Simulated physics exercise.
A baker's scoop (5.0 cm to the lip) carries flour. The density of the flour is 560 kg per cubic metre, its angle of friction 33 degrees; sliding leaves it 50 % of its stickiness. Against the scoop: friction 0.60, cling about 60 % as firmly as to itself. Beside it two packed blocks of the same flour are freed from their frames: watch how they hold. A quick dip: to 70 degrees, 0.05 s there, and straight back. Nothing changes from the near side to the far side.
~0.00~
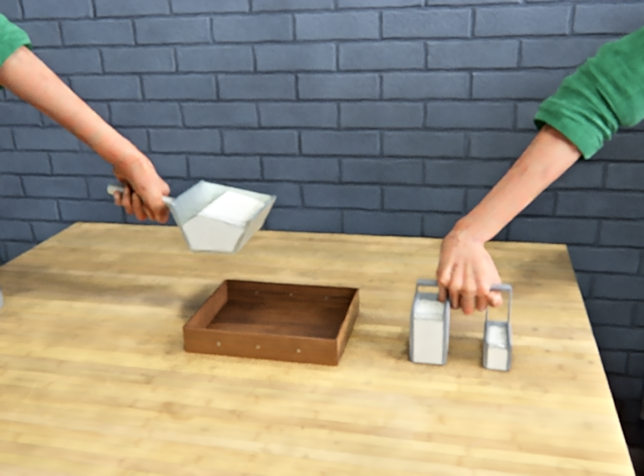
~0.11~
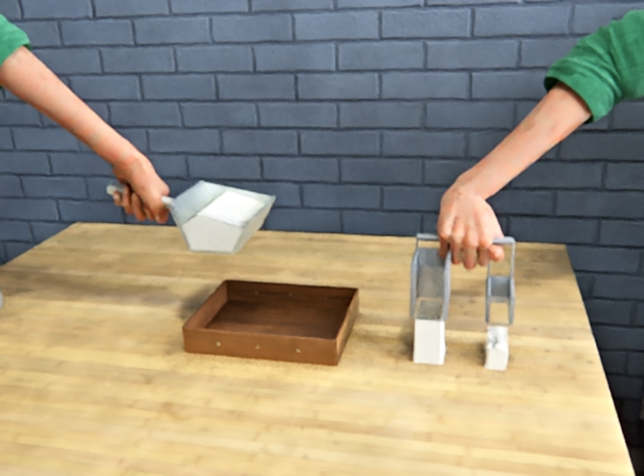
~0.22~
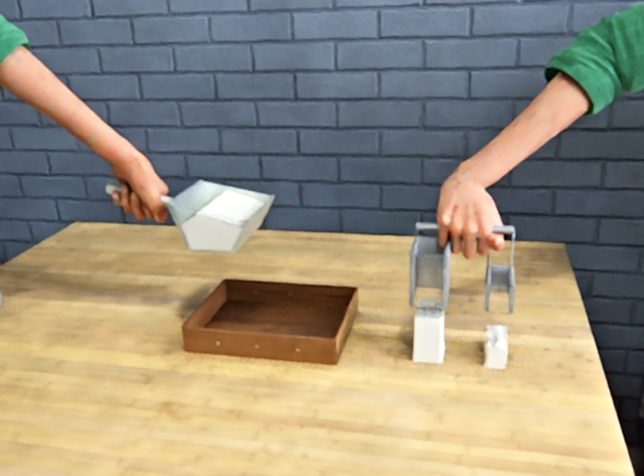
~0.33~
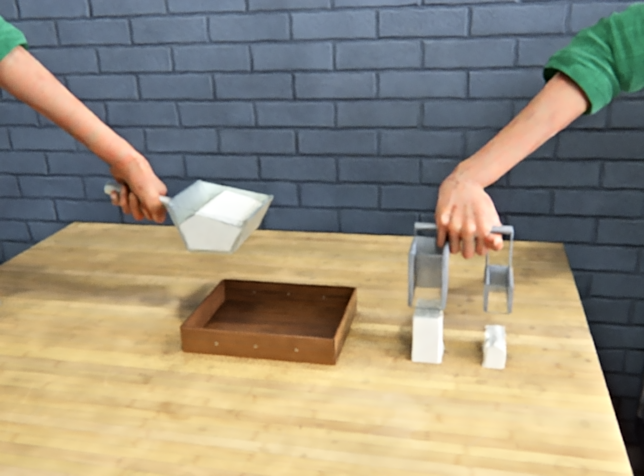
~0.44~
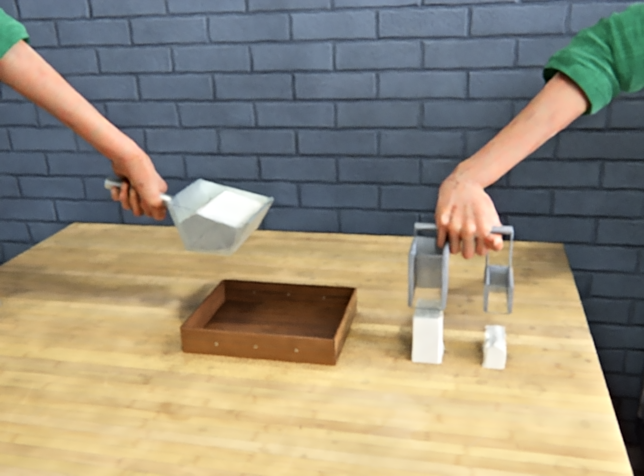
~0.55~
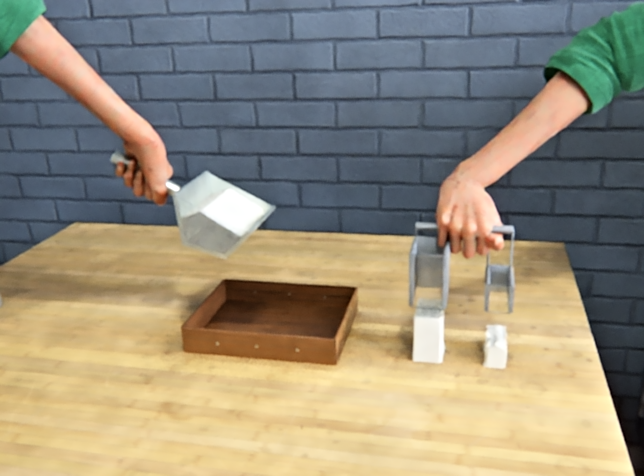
A person lifts two metal molds off white blocks, then tilts a scoop of flour.
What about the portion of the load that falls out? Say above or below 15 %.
Expect below 15 %.
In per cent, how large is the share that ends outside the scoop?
Some 0 per cent.
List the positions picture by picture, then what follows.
The first frame shows lip at (247, 221), tilt 0 degrees; crest of the flour at (204, 216); block heights 7.6 cm, 3.6 cm (left to right).
The second frame shows lip at (247, 221), tilt 0 degrees; crest of the flour at (203, 216); block heights 7.6 cm, 3.6 cm (left to right).
The third frame shows lip at (246, 220), tilt 0 degrees; crest of the flour at (202, 215); block heights 7.6 cm, 3.6 cm (left to right).
The fourth frame shows lip at (244, 220), tilt 0 degrees; crest of the flour at (201, 215); block heights 7.6 cm, 3.6 cm (left to right).
The fifth frame shows lip at (245, 223), tilt 3 degrees; crest of the flour at (195, 215); block heights 7.6 cm, 3.6 cm (left to right).
The sixth frame shows lip at (248, 232), tilt 16 degrees; crest of the flour at (203, 213); block heights 7.6 cm, 3.6 cm (left to right).
After 0.84 s, the scoop is at 61 degrees and 0 % has left it.
After 1.18 s, the scoop is at 59 degrees and 0 % has left it.
After 1.52 s, the scoop is at 7 degrees and 0 % has left it.
After 1.86 s, the scoop is at 0 degrees and 0 % has left it.
After 1.97 s, the scoop is at 0 degrees and 0 % has left it.
